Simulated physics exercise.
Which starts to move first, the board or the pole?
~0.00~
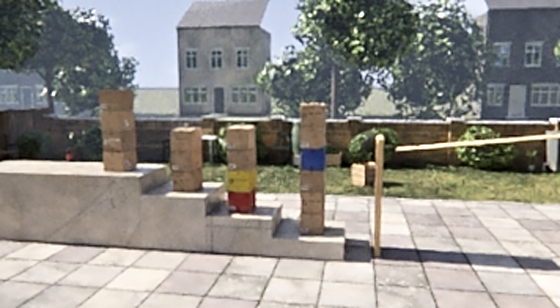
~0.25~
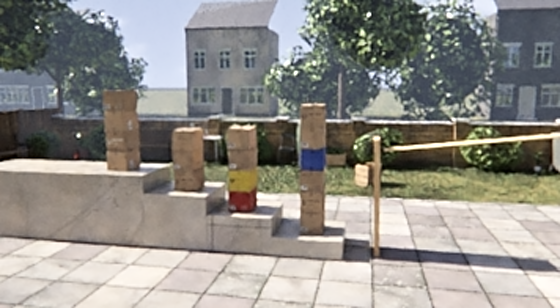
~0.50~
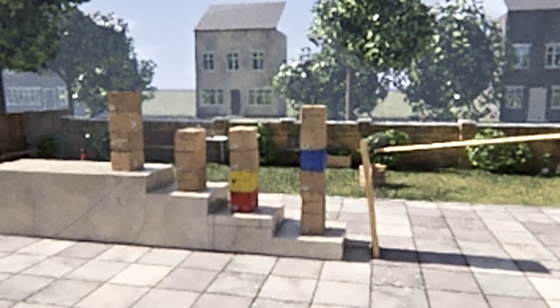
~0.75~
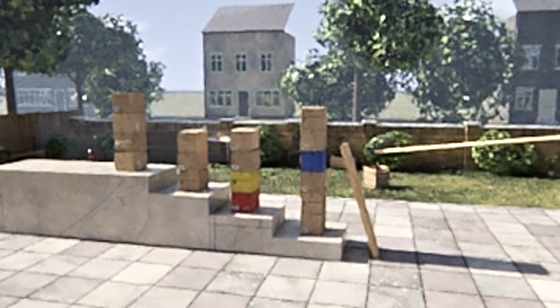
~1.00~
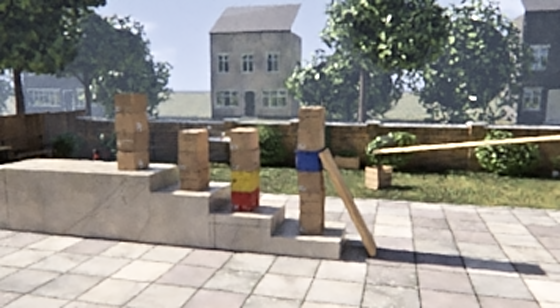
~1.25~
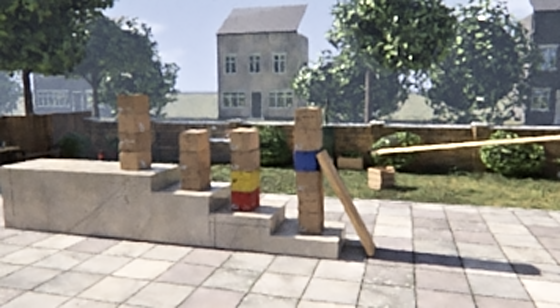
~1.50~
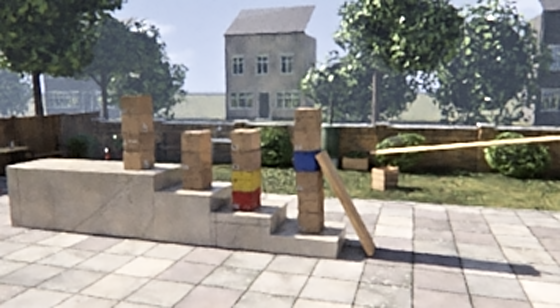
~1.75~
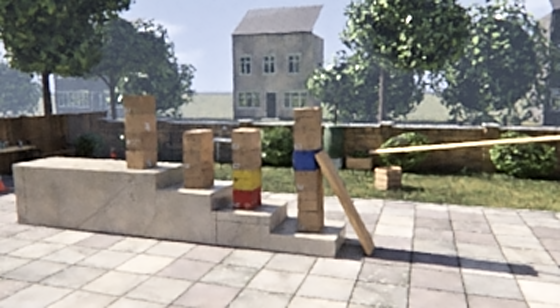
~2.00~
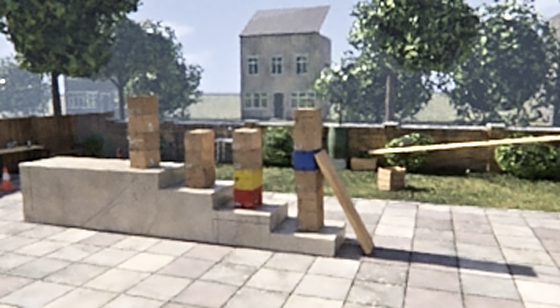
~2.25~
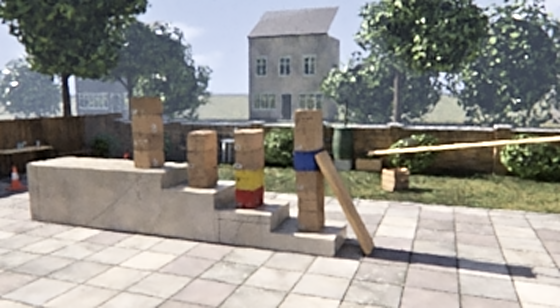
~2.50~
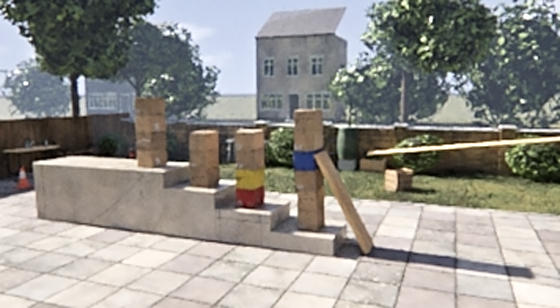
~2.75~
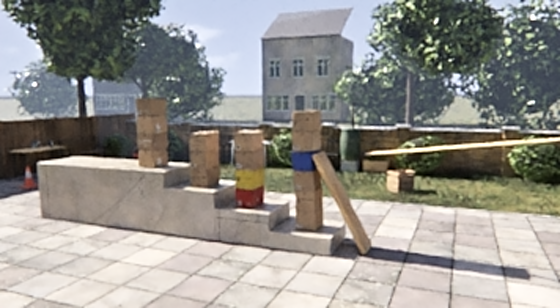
The pole starts to move first, sliding left towards the upright board, and the board begins to tip only after that.
The footage shows four stacks of cartons on stepped blocks as a pole pushes an upright board to the left. The board tips against the nearest stack, slightly shifting its upper cartons, and comes to rest leaning beside the blue carton, with every stack still standing.
